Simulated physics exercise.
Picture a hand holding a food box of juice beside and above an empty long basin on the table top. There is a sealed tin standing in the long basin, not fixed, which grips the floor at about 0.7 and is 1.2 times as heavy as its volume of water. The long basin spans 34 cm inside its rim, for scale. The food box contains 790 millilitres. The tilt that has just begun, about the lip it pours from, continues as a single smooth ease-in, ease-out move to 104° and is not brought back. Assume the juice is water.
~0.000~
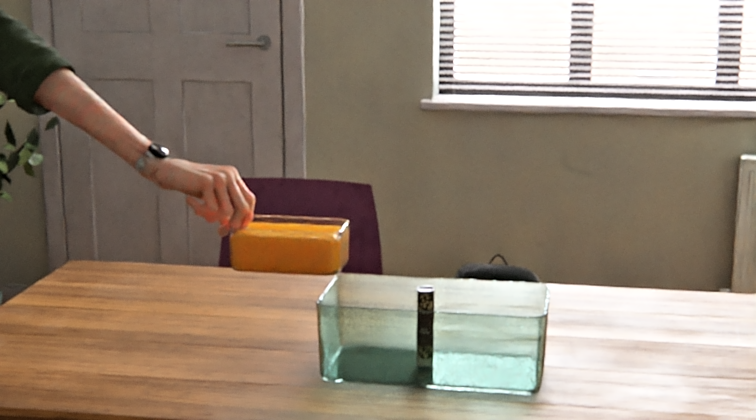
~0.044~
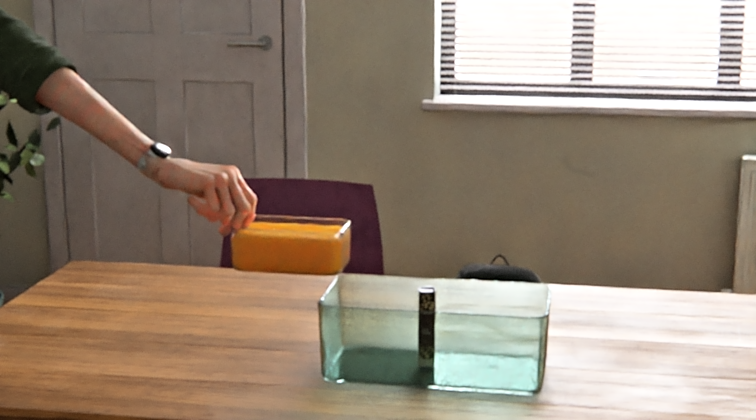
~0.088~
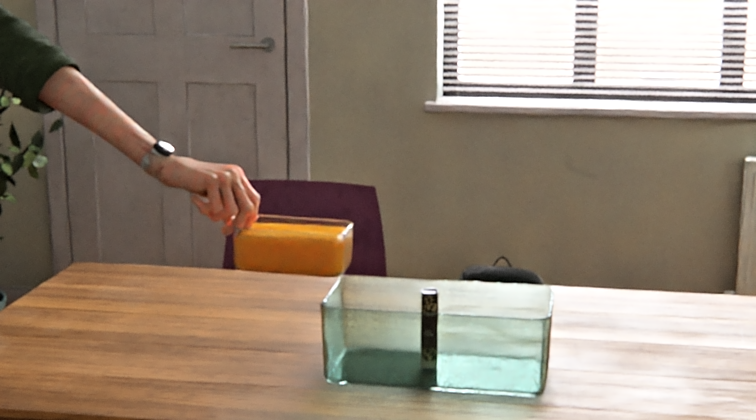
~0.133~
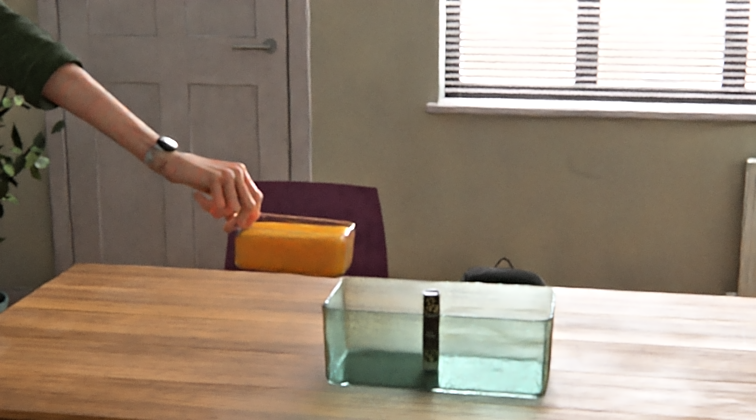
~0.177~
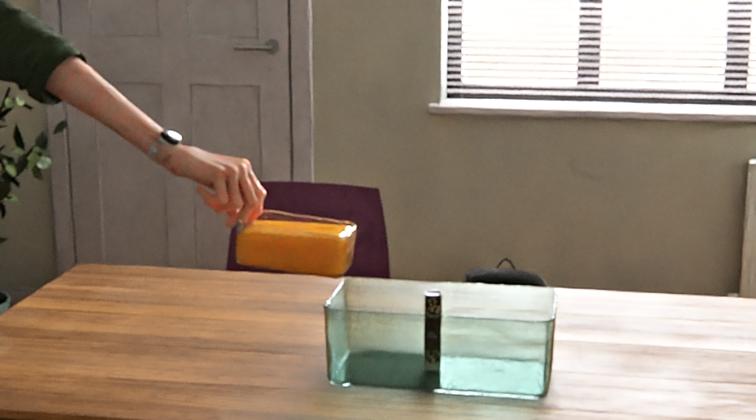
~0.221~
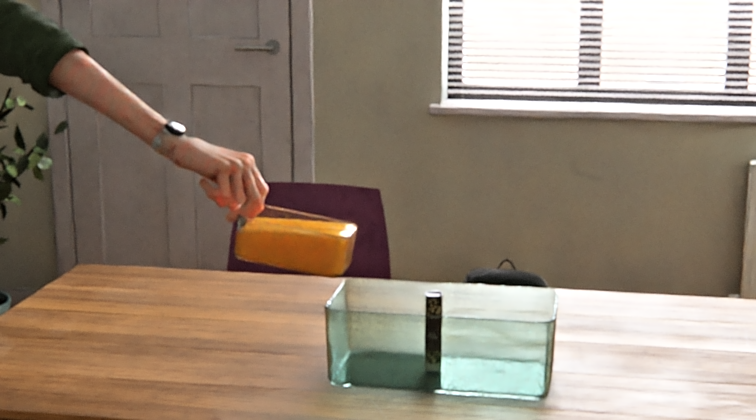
To begin with, a hand reaching in from the left holds a clear container of orange liquid level, above and beside a larger greenish glass basin on a wooden table. The hand then slowly tilts the container slightly, its right side dipping toward the basin while the liquid stays inside.
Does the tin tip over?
Yes, it tips over.
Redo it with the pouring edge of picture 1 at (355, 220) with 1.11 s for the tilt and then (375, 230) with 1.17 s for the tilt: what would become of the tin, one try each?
First it keeps standing; then it keeps standing.
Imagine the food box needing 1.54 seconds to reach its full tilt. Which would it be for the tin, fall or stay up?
So the tin will hold steady.
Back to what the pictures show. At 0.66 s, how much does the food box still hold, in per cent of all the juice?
Still held: Roughly 46 % of the total.
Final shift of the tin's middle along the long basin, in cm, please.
Around 8.0 cm.
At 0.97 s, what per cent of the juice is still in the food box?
8 %.
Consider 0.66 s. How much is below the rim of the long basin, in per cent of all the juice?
Roughly 16 per cent.
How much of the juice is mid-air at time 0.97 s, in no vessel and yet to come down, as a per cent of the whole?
Around 5 per cent of the liquid is in flight.
By 0.66 s the tilt is 62° and 46 per cent is still to pour; the tin stands where it began.
By 0.97 s the tilt is 97° and 8 per cent is still to pour; the tin leans 34°.
By 1.31 s the tilt is 104° and 0 per cent is still to pour; the tin lies on its side.
By 1.67 s the tilt is 104° and 0 per cent is still to pour; the tin lies on its side.
At rest the tin lies on its side.
